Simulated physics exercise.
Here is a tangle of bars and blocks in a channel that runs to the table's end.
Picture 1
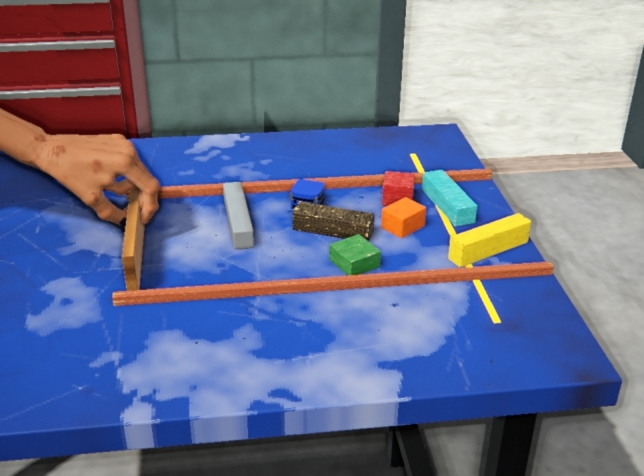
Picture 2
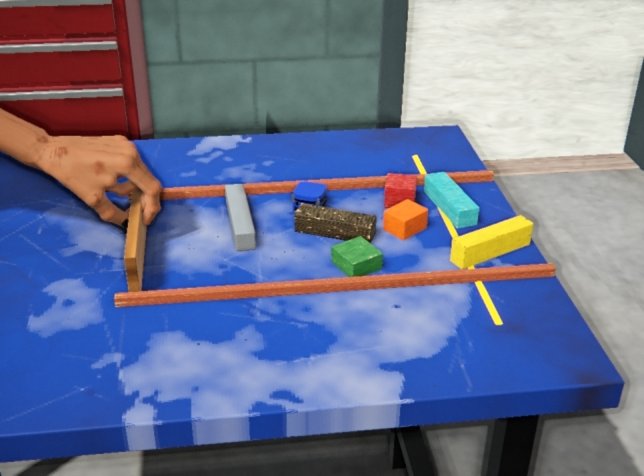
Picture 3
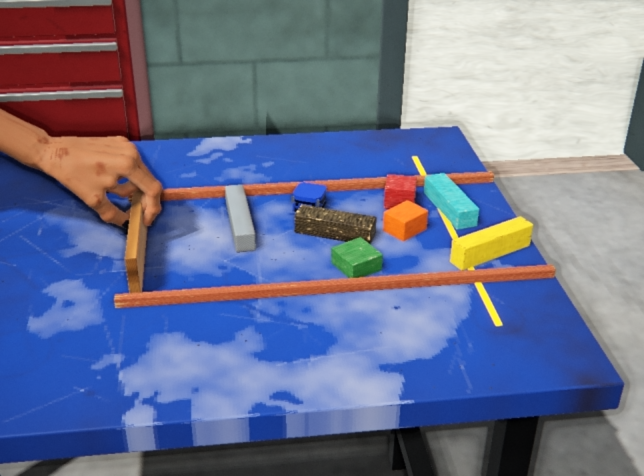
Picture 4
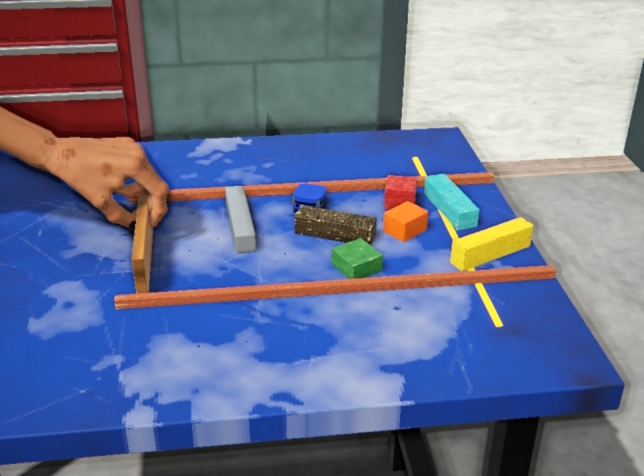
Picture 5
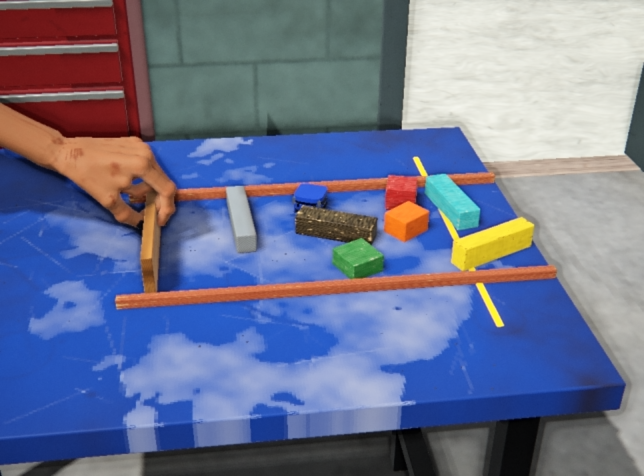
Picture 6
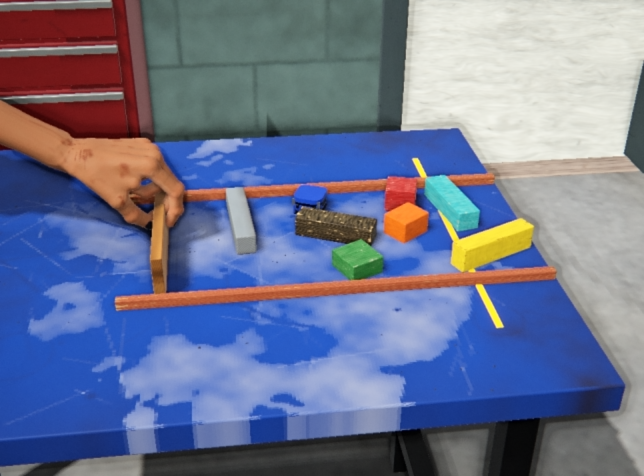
At the start, a hand holds an upright wooden board at the left end of a channel on a blue table, with colourful bars and blocks scattered to its right. The hand then slides the board slowly a short way right, toward the grey bar, while the pieces stay still.
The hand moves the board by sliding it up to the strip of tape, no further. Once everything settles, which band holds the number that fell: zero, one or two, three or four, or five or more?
It is in the band one or two.
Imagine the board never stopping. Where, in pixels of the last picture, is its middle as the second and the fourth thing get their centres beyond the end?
First around (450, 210), then around (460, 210).
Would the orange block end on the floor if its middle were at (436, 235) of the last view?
It simply keeps its place on top.
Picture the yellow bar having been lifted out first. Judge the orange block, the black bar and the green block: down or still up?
Final state: Orange block in place, black bar in place, green block in place.
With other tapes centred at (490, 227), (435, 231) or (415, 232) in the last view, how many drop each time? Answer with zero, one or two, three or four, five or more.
Taken in the order given: Five or over, 1 or 2, none at all.
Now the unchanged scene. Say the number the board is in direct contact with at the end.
It's 2.
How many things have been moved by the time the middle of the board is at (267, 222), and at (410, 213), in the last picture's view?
Up to then 1, and up to the other point 8.
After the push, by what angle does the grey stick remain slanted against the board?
Misalignment: Close to 0°.
Early on, none off yet; yellow bar at rest near (493, 245); turquoise bar at rest near (451, 202); red block at rest near (401, 194).
A while later, none off yet; yellow bar at rest near (493, 245); turquoise bar at rest near (452, 202); red block travelled a little near (416, 193).
Finally, the number that fall off is one or two; lost, turquoise bar.
